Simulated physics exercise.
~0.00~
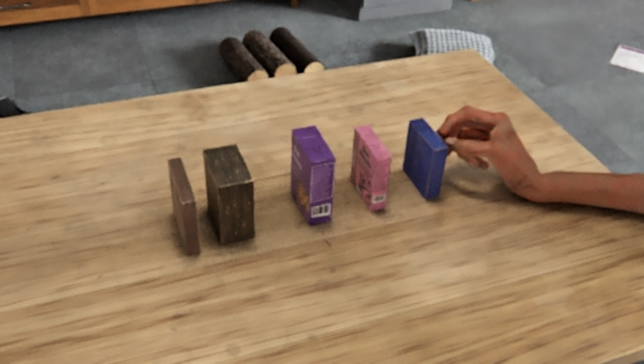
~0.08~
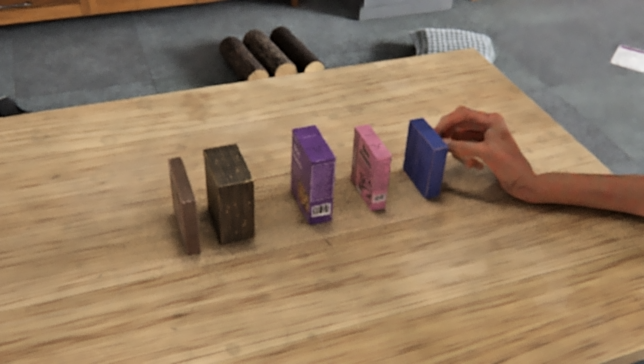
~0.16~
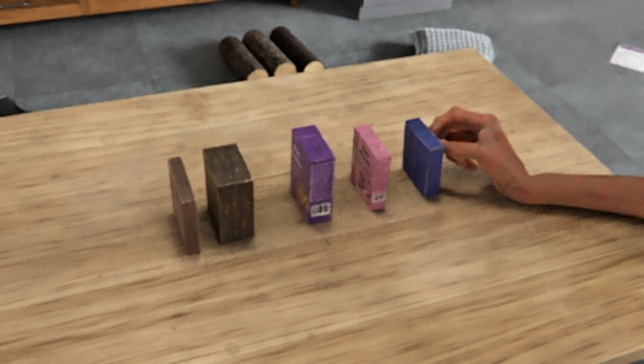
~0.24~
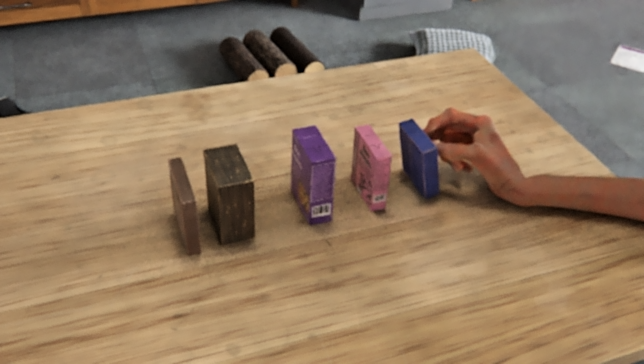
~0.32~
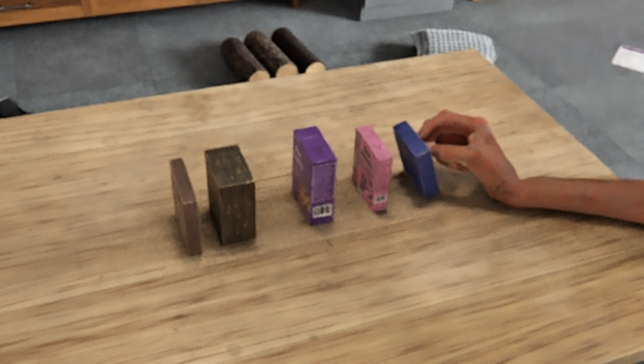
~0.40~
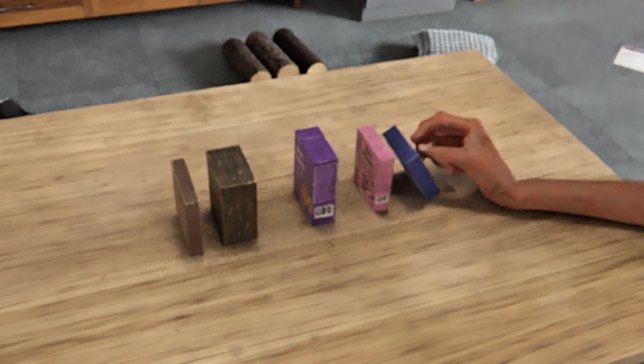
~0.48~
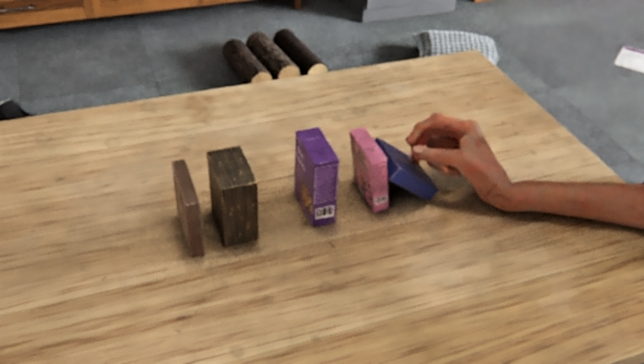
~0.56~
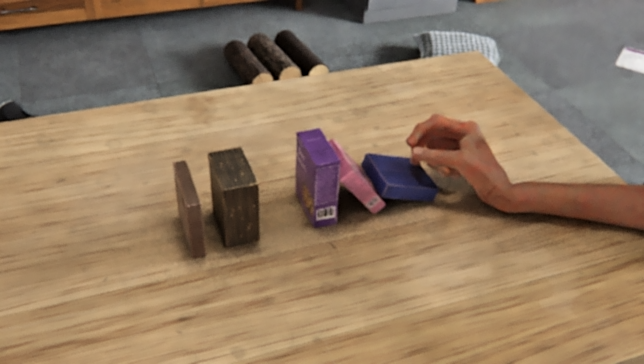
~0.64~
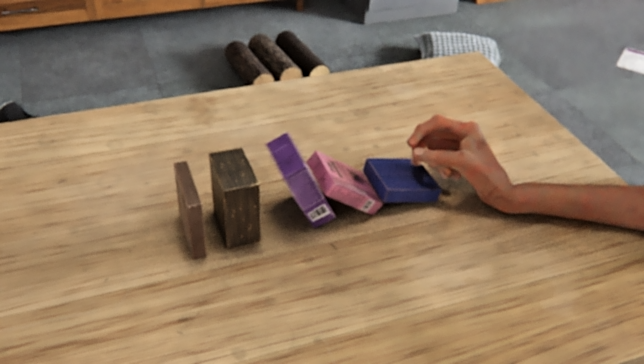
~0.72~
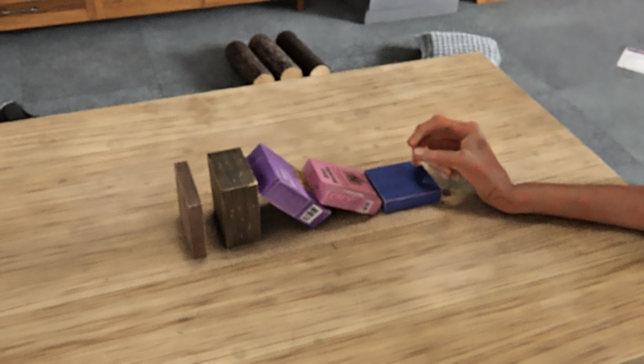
We see a hand tip a blue block leftward on a wooden table, toppling a pink packet and then a purple packet, which ends leaning against a black block; the black block and the brown board beside it stay standing.
